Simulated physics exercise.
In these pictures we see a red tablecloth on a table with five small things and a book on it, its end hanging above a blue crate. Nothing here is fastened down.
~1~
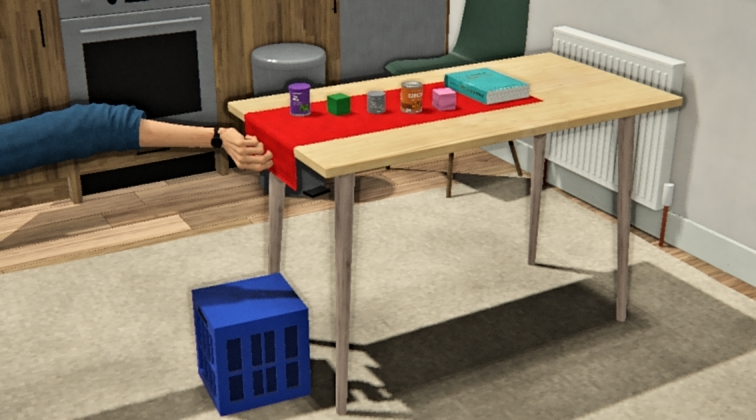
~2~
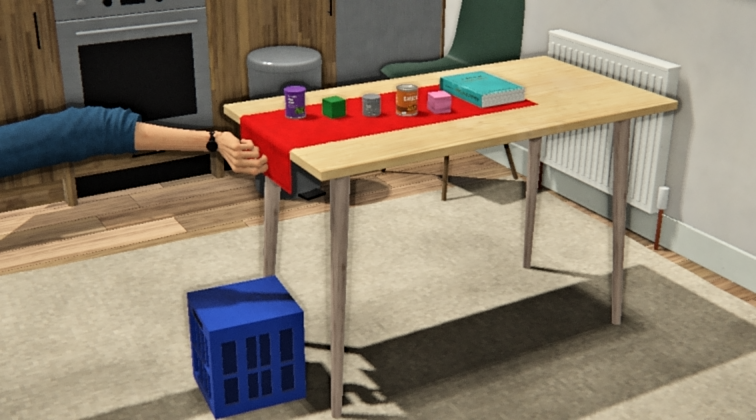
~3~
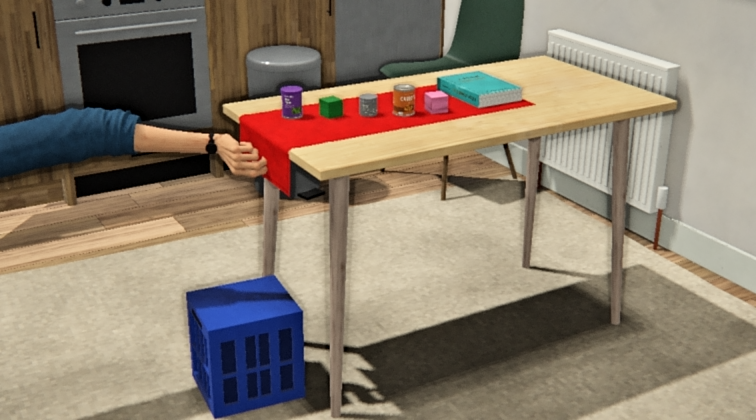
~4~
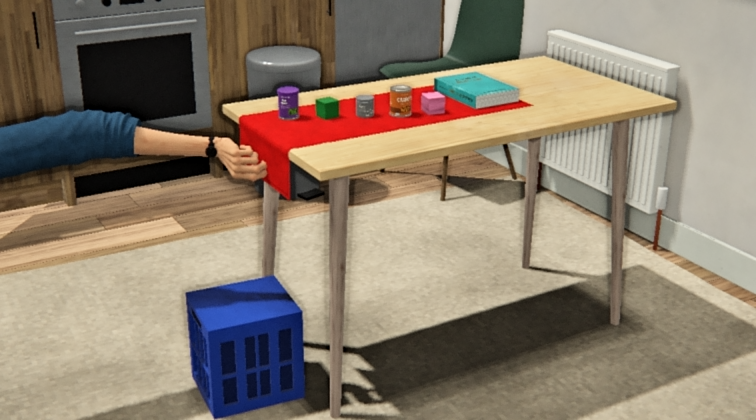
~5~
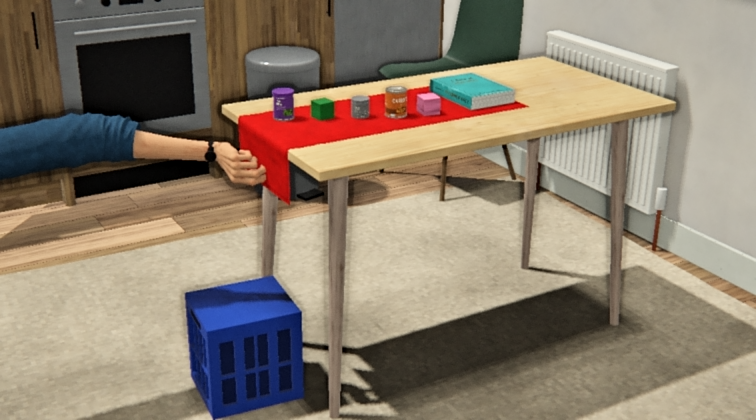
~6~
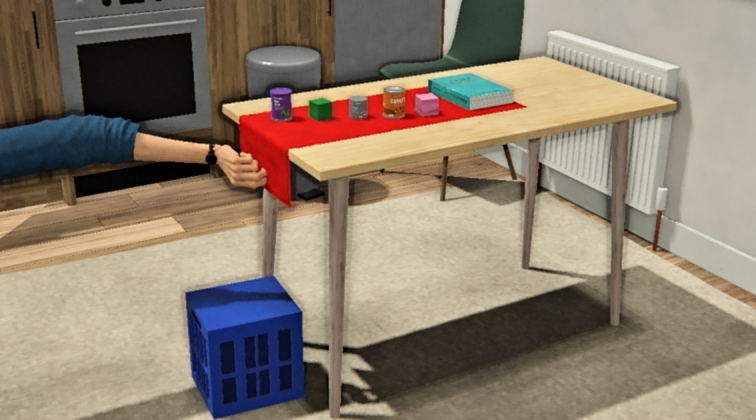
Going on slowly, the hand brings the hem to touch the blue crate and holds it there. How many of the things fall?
The top will end up three items short.
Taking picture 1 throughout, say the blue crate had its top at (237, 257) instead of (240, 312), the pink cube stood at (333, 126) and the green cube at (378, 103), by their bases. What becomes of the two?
The pink cube is lost, the green cube stays put.
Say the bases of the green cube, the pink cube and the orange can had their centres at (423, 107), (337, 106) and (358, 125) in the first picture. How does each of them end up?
Green cube: Stays. Pink cube: Goes. Orange can: Goes.
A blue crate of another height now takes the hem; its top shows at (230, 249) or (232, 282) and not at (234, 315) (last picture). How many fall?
That would be 1 and 2.
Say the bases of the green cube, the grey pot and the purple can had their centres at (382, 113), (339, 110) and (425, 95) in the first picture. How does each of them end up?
In the end the green cube is no longer on top, the grey pot is no longer on top, and the purple can is still on top.
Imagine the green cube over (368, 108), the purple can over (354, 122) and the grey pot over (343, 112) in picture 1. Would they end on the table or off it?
The green cube tumbles off, the purple can falls, the grey pot drops off.
Soon after, hem near (264, 216); all still up.
After that, hem near (264, 258); purple can and green cube gone.
And then, hem on the crate; purple can, green cube and grey pot gone.
In the end, hem on the crate; purple can, green cube and grey pot gone. It carries off three.
